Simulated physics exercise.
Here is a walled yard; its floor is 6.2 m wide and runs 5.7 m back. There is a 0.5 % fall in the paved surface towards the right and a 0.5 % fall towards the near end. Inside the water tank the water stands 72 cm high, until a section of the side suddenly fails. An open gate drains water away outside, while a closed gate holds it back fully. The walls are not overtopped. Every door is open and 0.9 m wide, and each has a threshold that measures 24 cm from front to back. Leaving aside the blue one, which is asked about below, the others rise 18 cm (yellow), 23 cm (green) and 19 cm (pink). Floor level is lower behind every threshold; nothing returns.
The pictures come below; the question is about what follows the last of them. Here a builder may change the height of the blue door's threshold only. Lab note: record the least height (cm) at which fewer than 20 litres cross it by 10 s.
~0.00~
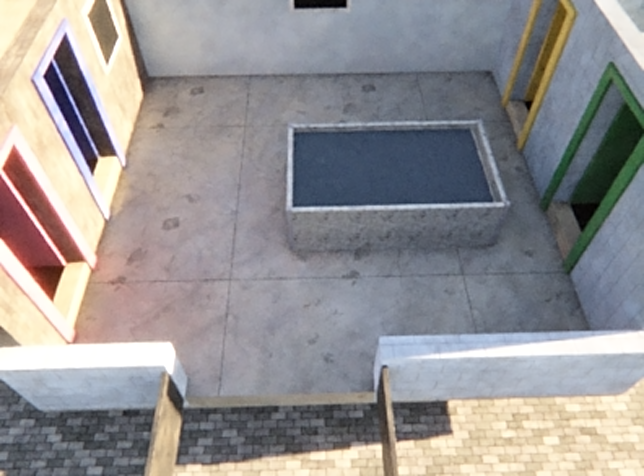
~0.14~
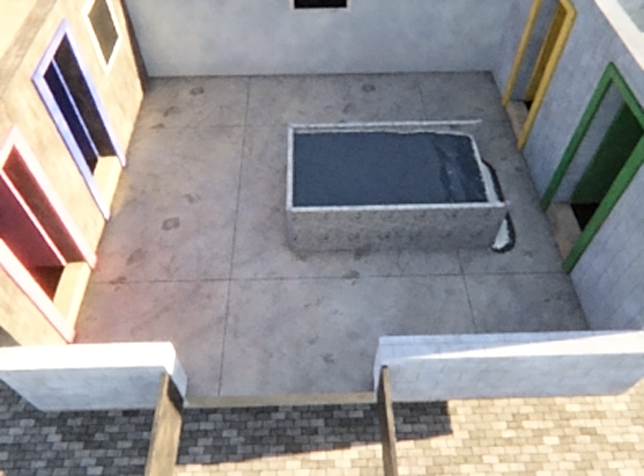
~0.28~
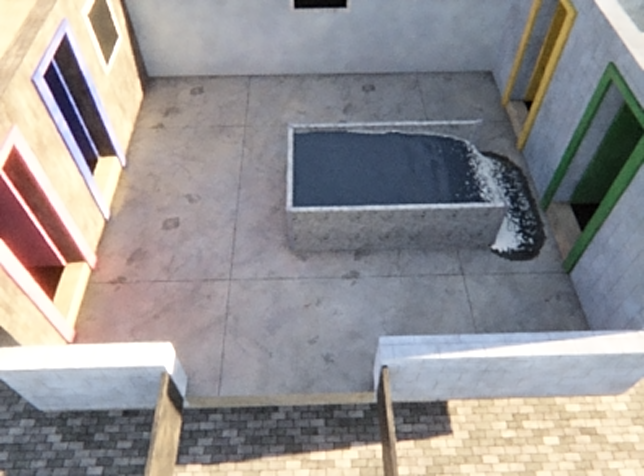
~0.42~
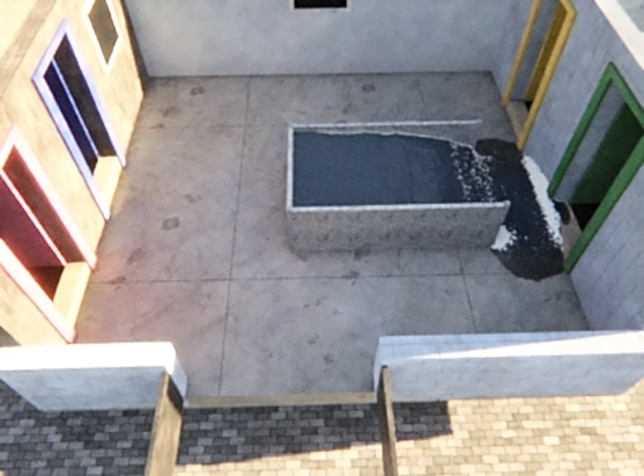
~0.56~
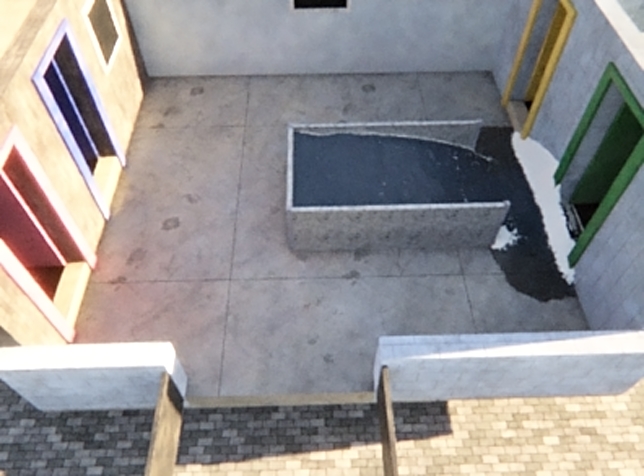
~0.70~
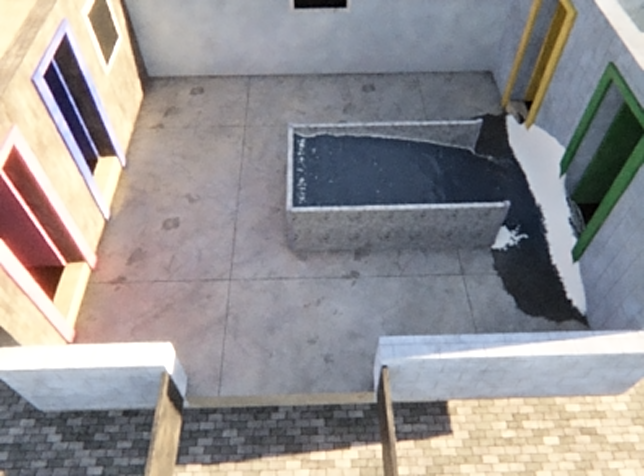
Least height: 11.5 cm.
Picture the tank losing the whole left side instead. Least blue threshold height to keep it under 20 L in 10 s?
With that break, close to 31 cm.
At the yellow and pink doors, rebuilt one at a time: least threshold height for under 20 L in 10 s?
About 15 cm at yellow and 11.0 cm at pink.
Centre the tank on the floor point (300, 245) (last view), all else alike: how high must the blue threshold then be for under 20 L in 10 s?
It should be around 8.5 cm high.
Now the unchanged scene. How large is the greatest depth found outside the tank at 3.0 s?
Up to some 37 centimetres, I'd say.
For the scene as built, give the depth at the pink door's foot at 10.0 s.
A ruler would read roughly 8.5 cm.
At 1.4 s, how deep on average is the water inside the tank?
About 42 cm.
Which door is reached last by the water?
That would be the blue door.
After 1.4 s water covers 20 % of the floor, deepest (52 cm) near (537, 201); it has not reached the blue door.
After 3.0 s water covers 45 % of the floor, deepest (37 cm) near (578, 351); it has not reached the blue door.
After 10.0 s water covers 100 % of the floor, deepest (11 cm) near (209, 227); 9 cm at the blue door, 0 litres in over its 25 cm threshold.
At the blue door as built, the water arrived by 4.8 s and peaked near 20 cm at 5.4 s.
Run again over the same 10 s with other heights there, 31 litres in over 10 cm, 10 litres over 13.5 cm. The limit of 20 litres is kept from about 11.5 cm up.
